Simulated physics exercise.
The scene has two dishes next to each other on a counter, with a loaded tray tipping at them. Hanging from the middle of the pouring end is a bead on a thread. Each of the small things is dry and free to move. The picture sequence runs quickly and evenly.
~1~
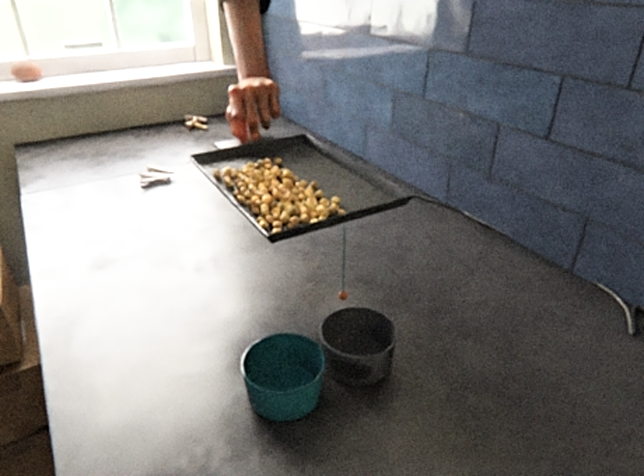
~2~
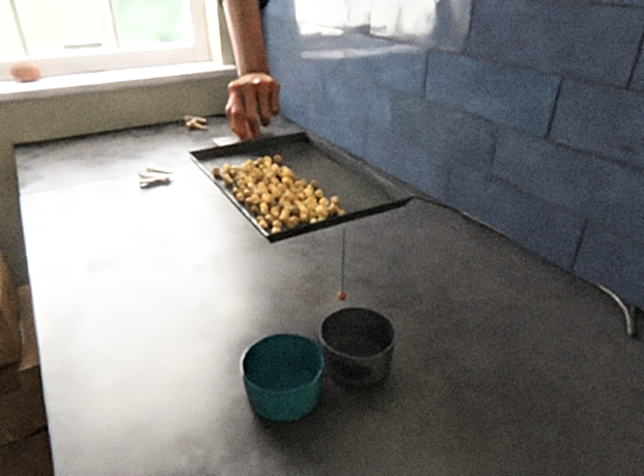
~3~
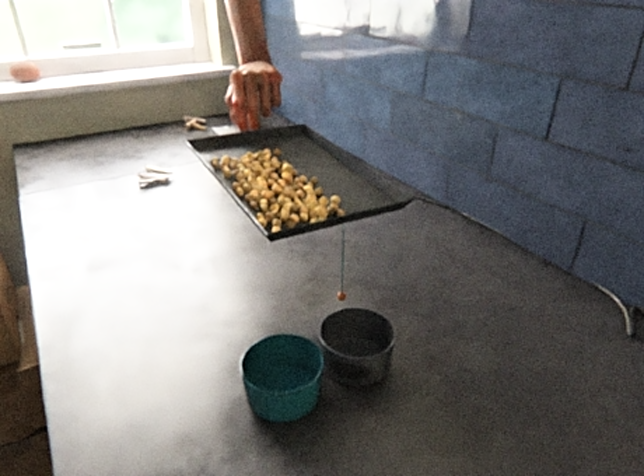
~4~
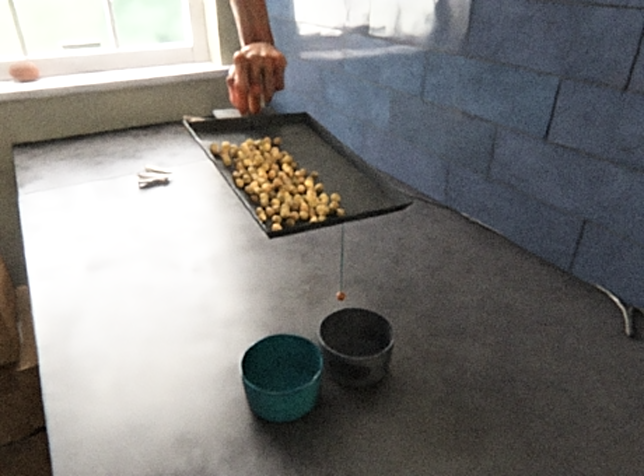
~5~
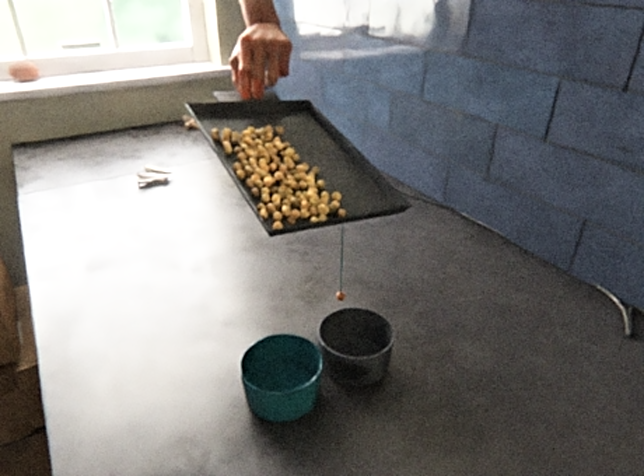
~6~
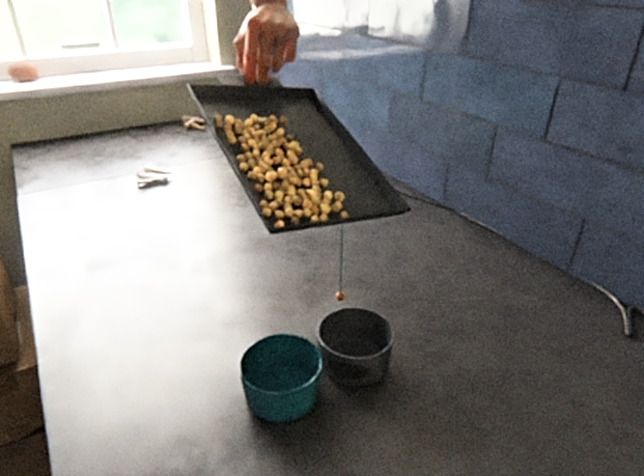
On a dark countertop beside a blue tiled wall, a hand holds a dark tray of dried chickpeas above a teal dish and a grey dish, then steadily raises the tray's far end while a bead hangs on a thread.
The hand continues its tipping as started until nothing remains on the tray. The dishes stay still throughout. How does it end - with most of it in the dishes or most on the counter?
The load will mostly be spilled.
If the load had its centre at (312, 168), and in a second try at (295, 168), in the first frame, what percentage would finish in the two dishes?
First case: Close to 10 %; second case: Close to 10 %.
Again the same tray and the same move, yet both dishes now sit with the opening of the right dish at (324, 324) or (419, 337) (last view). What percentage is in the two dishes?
10 % and 0 %.
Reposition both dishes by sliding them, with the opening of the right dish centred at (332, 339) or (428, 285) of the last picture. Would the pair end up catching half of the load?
Place 1: Lower than half; place 2: Higher than half.
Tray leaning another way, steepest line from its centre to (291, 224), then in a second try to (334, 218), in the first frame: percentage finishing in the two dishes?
The first try yields 70 percent and the second 70 percent.
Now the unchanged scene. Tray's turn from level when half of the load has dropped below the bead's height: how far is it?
Close to 80 degrees, I reckon.
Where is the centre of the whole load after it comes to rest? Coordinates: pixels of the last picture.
Near (418, 331), more or less.
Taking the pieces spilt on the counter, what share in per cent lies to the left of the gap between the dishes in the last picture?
Estimate: Roughly 0 %.
Just after the last frame, tray tipped steeply; roughly half on the tray; just a few in the right dish; about a tenth outside both; roughly a third in the air.
A moment on, tray tipped past a quarter turn; roughly a quarter in the right dish; the larger part outside both.
Further on, tray tipped past a quarter turn; roughly a quarter in the right dish; the larger part outside both.
When it is over, tray tipped past a quarter turn; not one in the left dish; roughly a quarter in the right dish; the larger part outside both.
